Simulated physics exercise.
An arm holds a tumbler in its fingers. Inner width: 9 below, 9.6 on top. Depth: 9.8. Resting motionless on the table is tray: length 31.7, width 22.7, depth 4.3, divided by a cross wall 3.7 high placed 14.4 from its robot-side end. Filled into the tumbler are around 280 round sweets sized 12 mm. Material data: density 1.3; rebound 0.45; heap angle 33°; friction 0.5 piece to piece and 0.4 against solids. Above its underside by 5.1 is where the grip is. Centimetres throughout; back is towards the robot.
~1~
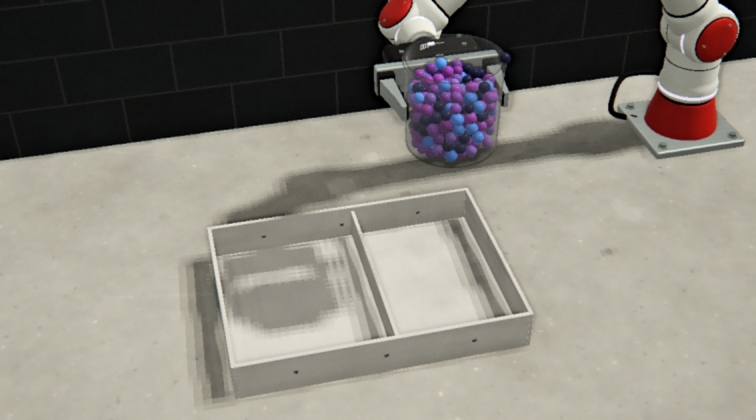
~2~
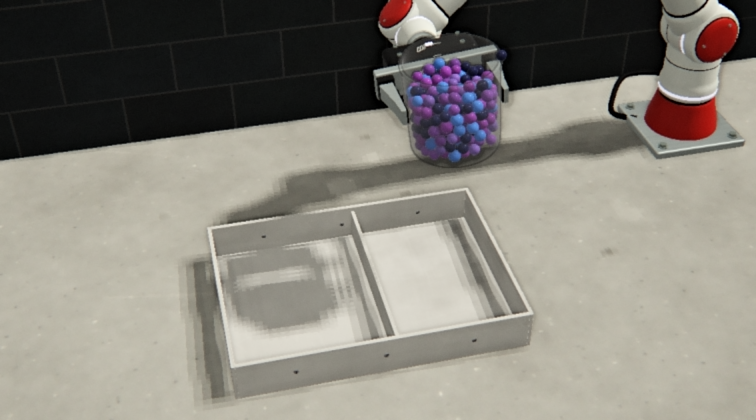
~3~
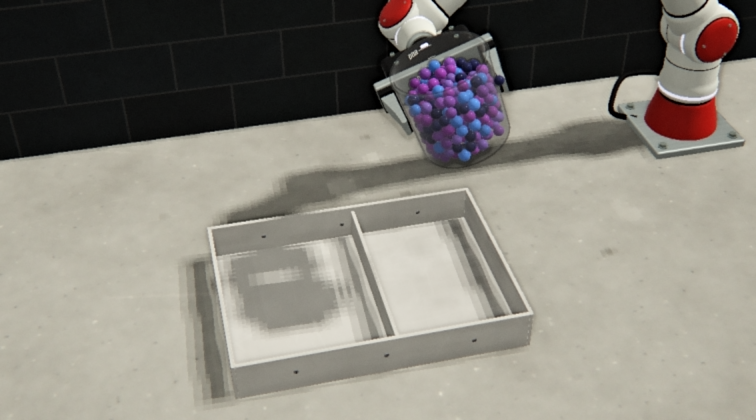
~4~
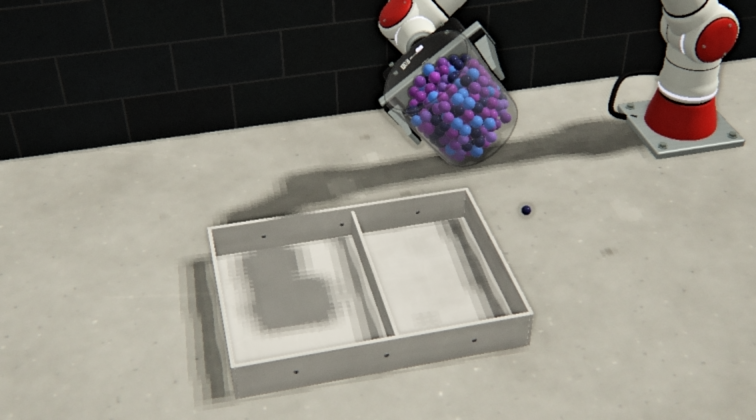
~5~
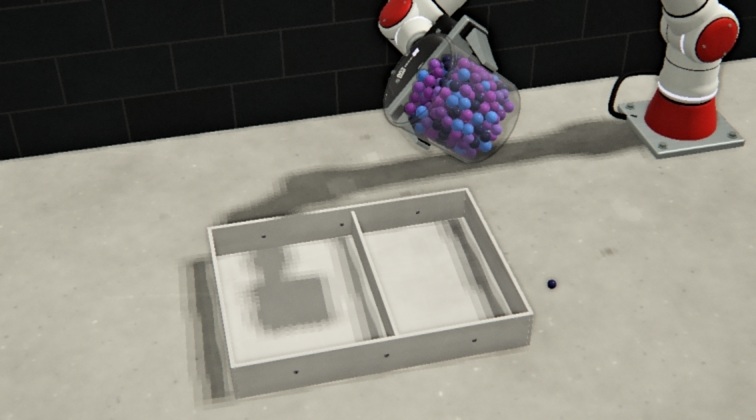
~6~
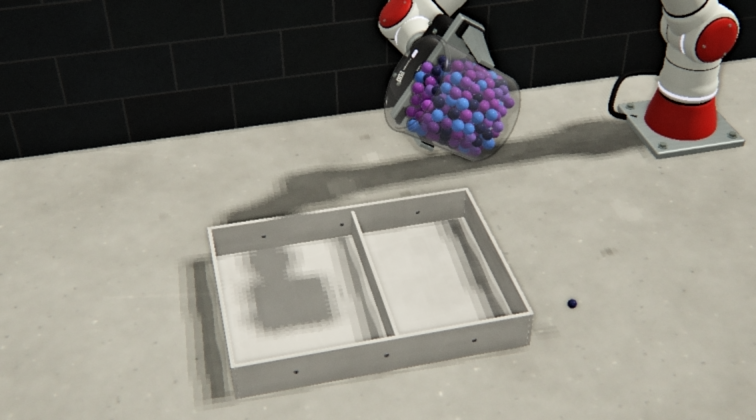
Above a pale tabletop with a divided tray, a robot arm gradually tilted a clear tumbler packed with purple, blue and dark round sweets, and one dark sweet dropped out and moved across the table.
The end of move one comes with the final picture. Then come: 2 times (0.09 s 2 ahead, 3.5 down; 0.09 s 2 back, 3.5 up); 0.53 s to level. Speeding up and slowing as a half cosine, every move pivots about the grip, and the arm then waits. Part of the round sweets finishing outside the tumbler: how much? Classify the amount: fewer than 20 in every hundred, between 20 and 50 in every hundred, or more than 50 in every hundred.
Fewer than 20 in every hundred.
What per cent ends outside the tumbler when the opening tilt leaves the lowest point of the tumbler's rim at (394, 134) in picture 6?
Roughly 20 percent, give or take.
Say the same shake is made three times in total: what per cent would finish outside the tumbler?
I'd expect something close to 10 per cent.
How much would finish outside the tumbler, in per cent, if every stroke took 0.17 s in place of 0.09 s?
In that case around 0 per cent.
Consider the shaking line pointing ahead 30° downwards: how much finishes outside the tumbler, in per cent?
I'd reckon around 15 per cent.
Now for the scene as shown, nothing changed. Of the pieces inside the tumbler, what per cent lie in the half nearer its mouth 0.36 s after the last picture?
Near 40 %.
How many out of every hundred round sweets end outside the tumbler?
Roughly 5 per cent.
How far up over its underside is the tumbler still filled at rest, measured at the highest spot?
About 9.5 cm.
Then, 0.36 s on, tilted 56° forward, highest piece 28 above the table; 268 in the tumbler, 3 in the far-side part, 1 on the table or floor, 11 in flight or on a rim.
Then, 0.71 s on, tilted 14° forward, highest piece 29 above the table; 262 in the tumbler, 18 in the far-side part, 2 on the table or floor, 1 in flight or on a rim.
Then, 1.09 s on, level, highest piece 30 above the table; 262 in the tumbler, 19 in the far-side part, 2 on the table or floor.
Then, 2.14 s on, level, highest piece 30 above the table; 262 in the tumbler, 19 in the far-side part, 2 on the table or floor.
In the end, 262 in the tumbler, 19 in the far-side part, 2 on the table or floor. That is 7 % outside the tumbler.
